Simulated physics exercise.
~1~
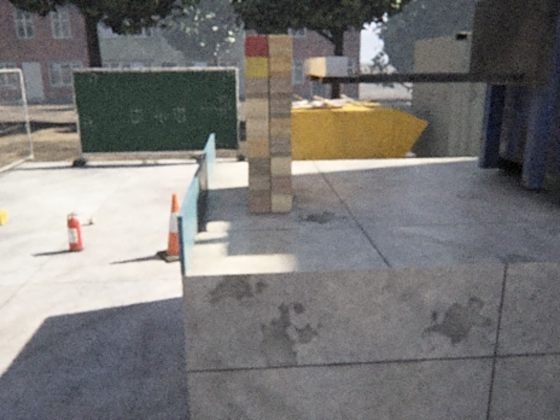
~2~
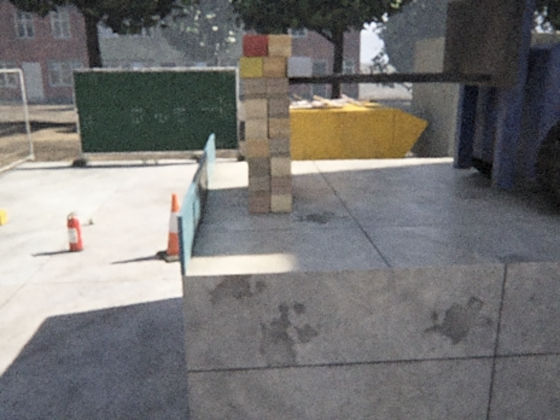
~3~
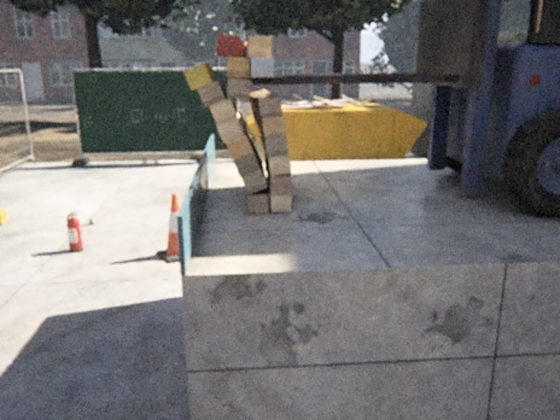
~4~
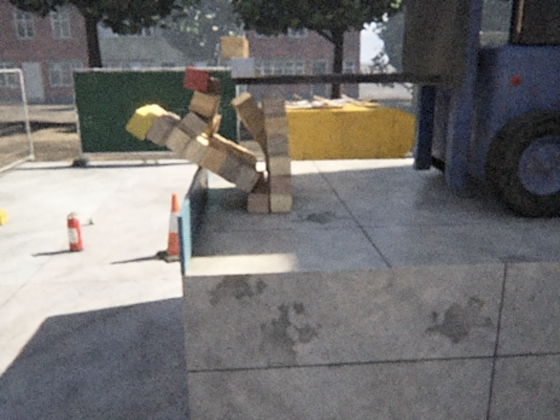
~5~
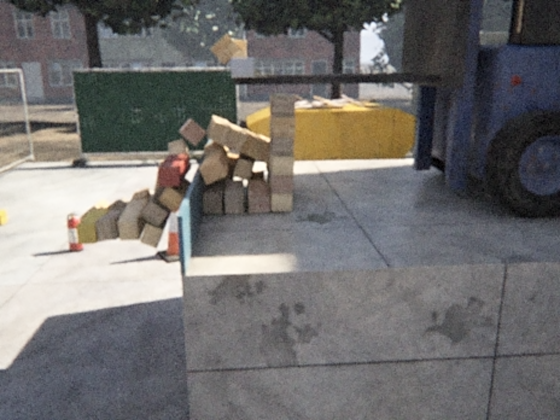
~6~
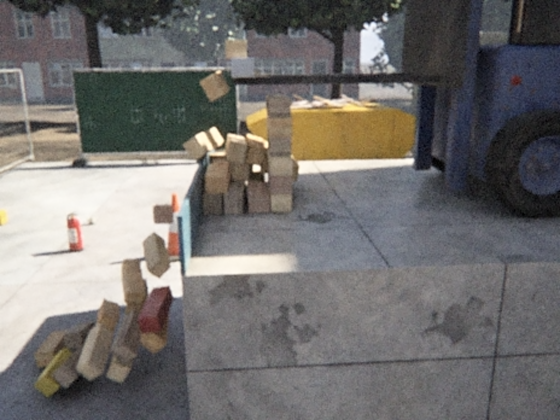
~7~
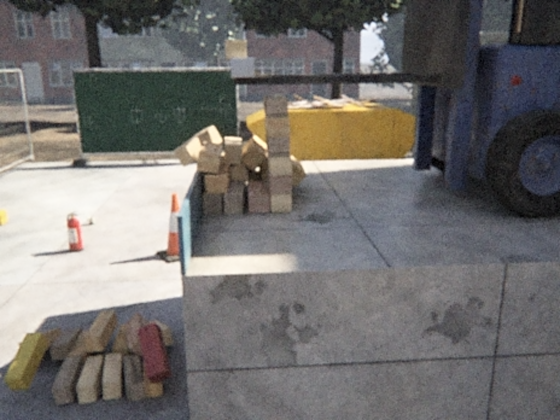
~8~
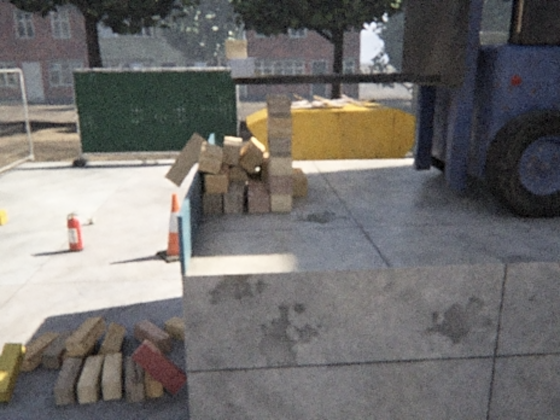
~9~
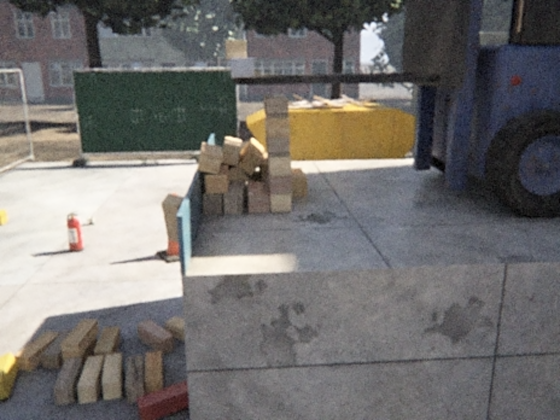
A blue forklift drove in from the right and pushed a beam into a tall stack of wooden blocks, which toppled left; many tumbled over the low board onto the ground below, while the rest stayed heaped beside a narrow column still standing.
